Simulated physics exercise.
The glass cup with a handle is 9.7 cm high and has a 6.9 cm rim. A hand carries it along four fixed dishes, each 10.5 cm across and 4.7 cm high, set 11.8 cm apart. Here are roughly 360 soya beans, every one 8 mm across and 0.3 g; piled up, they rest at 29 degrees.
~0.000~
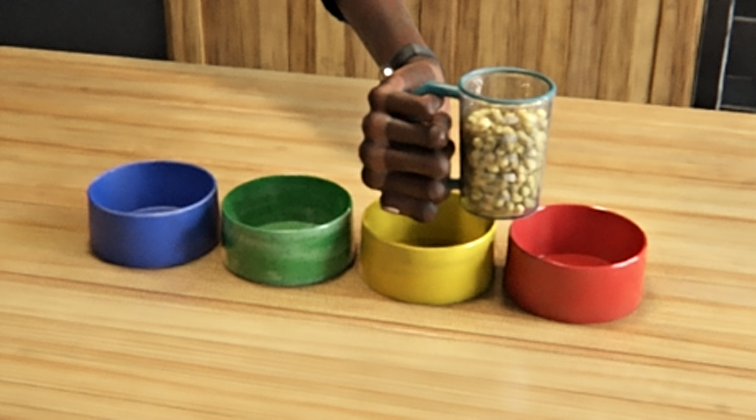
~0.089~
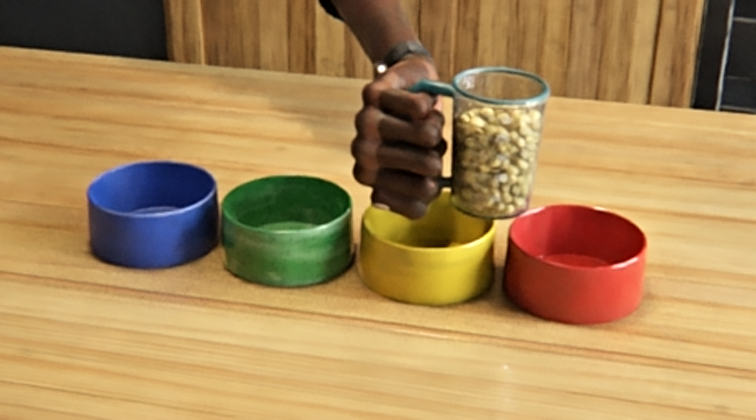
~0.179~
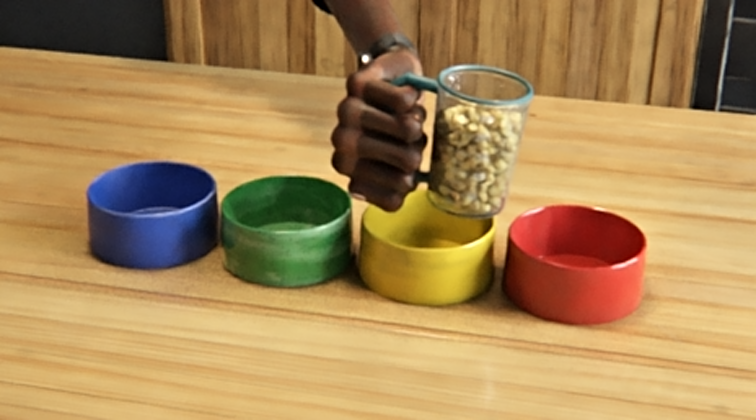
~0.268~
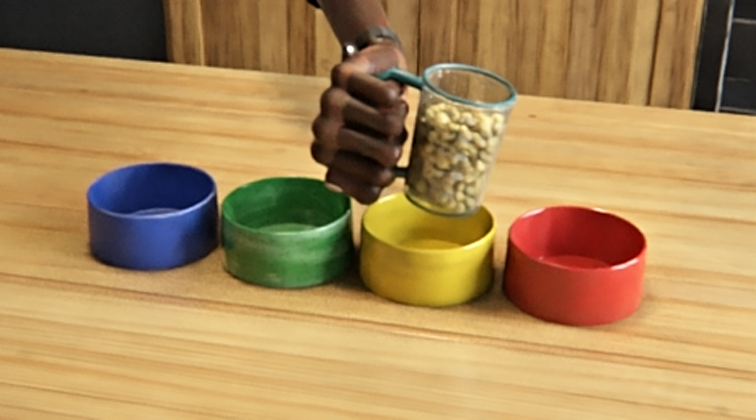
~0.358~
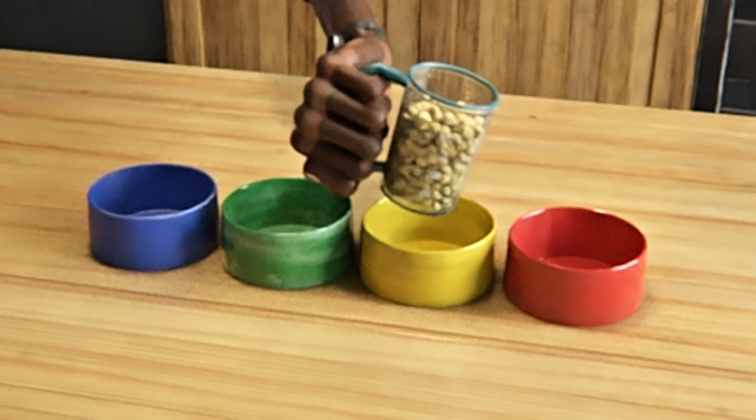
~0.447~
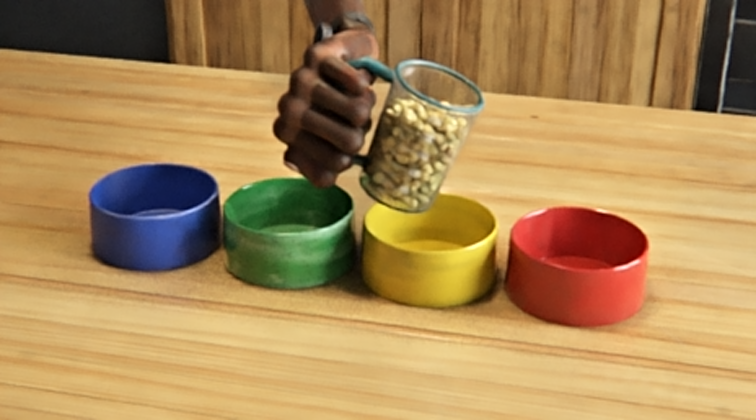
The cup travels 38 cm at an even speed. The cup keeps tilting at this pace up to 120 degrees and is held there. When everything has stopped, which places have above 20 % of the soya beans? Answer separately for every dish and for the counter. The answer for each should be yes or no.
Red dish - no, blue dish - yes, green dish - no, yellow dish - no, counter - no.
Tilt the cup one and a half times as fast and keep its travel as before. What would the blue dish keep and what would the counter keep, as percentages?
In that case the blue dish gets 30 while the counter gets 20.
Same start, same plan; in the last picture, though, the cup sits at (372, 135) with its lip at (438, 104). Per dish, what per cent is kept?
You'd end up with red at 0, blue at 100, green at 0 and yellow at 0.
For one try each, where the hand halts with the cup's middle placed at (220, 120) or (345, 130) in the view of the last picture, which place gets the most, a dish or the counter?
The biggest share goes to green first, then to yellow.
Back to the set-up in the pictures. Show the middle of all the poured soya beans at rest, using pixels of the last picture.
Close to pixel (150, 216).
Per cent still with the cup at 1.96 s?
Some 90 per cent.
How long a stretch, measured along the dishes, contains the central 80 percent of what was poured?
It spans roughly 6 centimetres along the row.
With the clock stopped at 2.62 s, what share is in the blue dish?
Roughly 95 %.
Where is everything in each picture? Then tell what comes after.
Cup at (503, 145), tilt 0 degrees, lip at (553, 90), moved 0.0 cm; middle of the pieces at (508, 159); red dish at (578, 235); yellow dish at (429, 218); green dish at (287, 202); blue dish at (153, 187), in the first picture.
Cup at (495, 145), tilt 2 degrees, lip at (547, 91), moved 0.6 cm; middle of the pieces at (500, 159), in the second picture.
Cup at (475, 143), tilt 6 degrees, lip at (531, 94), moved 2.1 cm; middle of the pieces at (479, 157), in the third picture.
Cup at (455, 142), tilt 11 degrees, lip at (514, 97), moved 3.7 cm; middle of the pieces at (458, 157), in the fourth picture.
Cup at (435, 141), tilt 15 degrees, lip at (497, 101), moved 5.2 cm; middle of the pieces at (437, 155), in the fifth picture.
Cup at (417, 139), tilt 20 degrees, lip at (482, 104), moved 6.8 cm; middle of the pieces at (418, 153); red dish at (579, 238); yellow dish at (430, 221); green dish at (289, 205); blue dish at (154, 190). Its pace works out near 50 degrees a second; the hand travels 18 cm a second, in the sixth picture.
Then, at 1.36 s, tilt 66 degrees; cup holds 100 %.
After 1.96 s, tilt 97 degrees; cup holds 90 %, blue 10 %.
After 2.62 s, tilt 120 degrees; cup holds 5 %, blue 95 %.
In the end, at 3.3 s, red 0 %, blue 100 %, green 0 %, yellow 0 %, counter 0 %.
